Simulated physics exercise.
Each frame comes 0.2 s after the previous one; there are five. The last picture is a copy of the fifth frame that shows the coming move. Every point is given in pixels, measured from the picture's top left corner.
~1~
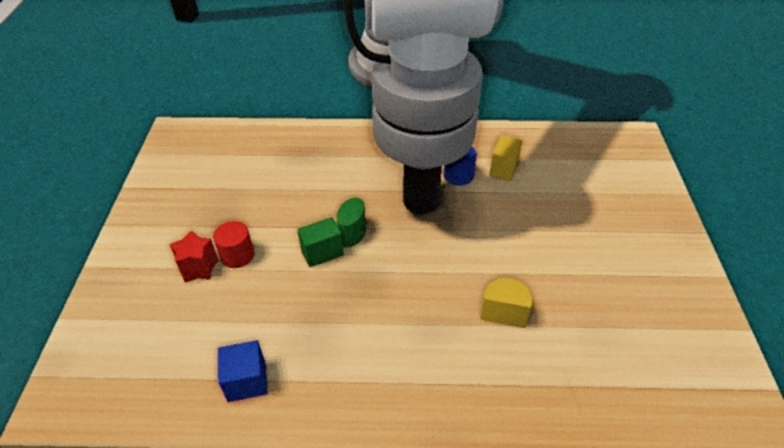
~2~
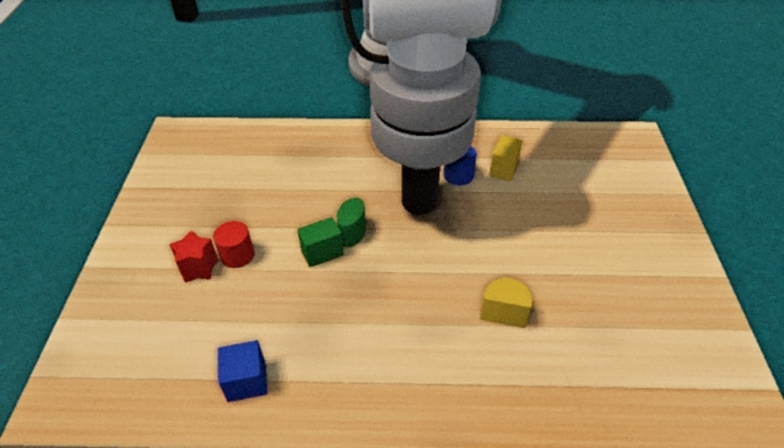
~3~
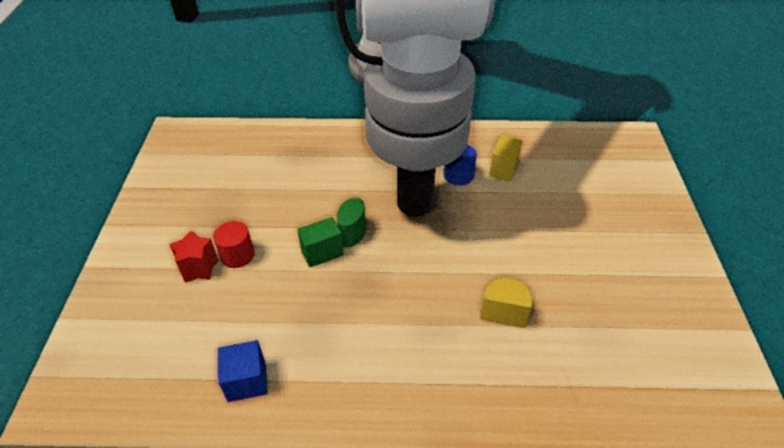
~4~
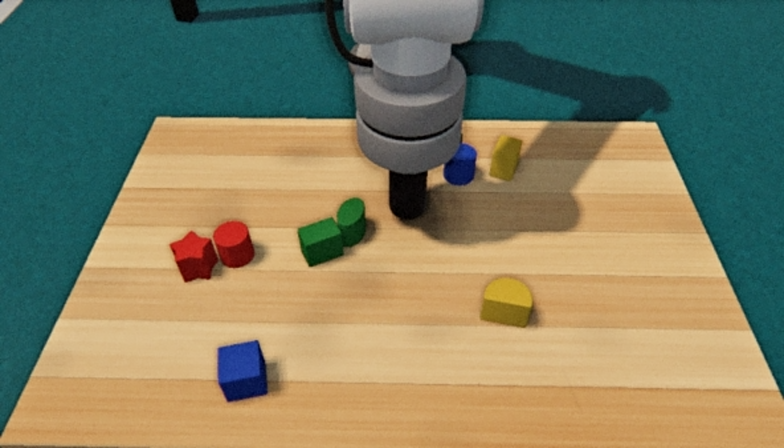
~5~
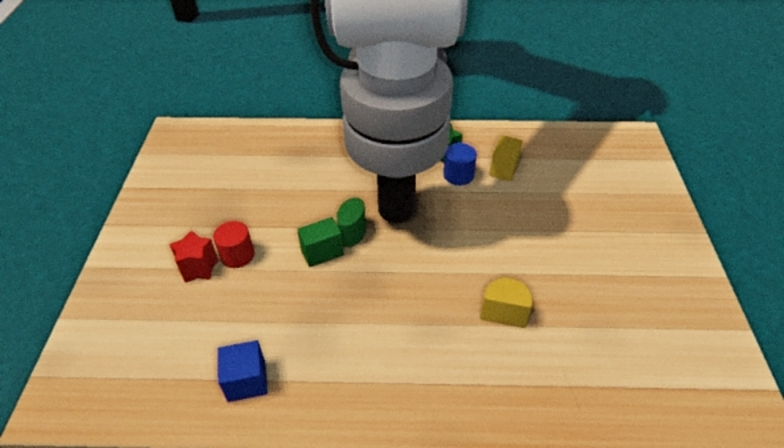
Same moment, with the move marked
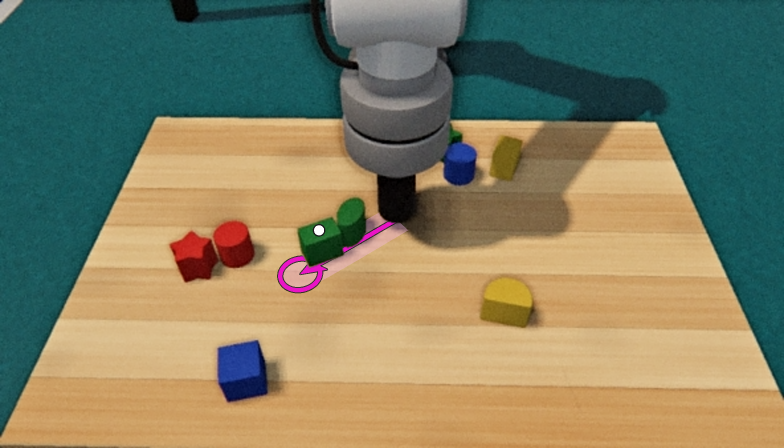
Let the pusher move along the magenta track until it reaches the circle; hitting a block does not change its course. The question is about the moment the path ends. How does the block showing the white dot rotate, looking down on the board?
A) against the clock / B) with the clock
My pick is A.
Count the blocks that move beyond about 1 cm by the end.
2.
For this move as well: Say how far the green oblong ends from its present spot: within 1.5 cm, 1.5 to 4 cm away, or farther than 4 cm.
Beyond 4 cm.
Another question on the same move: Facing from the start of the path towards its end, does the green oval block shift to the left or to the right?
Rightward.
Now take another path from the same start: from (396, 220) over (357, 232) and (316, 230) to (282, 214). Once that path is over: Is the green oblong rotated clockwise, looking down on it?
Final answer: No.
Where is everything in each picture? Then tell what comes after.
In the first picture, pusher's lower end (421, 203); red cylinder (231, 233); green oblong (319, 230); green oval block (351, 210).
In the second picture, pusher (420, 203); blocks still.
In the third picture, pusher (415, 205); blocks still.
In the fourth picture, pusher (407, 208); blocks still.
In the fifth picture, pusher (396, 211); red cylinder (231, 233); green oblong (319, 230); green oval block (351, 210).
Drawn move, straight from (396, 220) to (300, 274); the dot is on the green oblong.
What follows on the original path. One third of the way, pusher (366, 229); green oblong (308, 234), turned 20° anticlockwise; green oval block (333, 210).
Two thirds of the way, pusher (333, 247); green oblong (294, 236), turned 45° anticlockwise; green oval block (323, 207).
At the end, pusher (299, 266); red cylinder still; green oblong (271, 237), turned 25° anticlockwise; green oval block (323, 207).
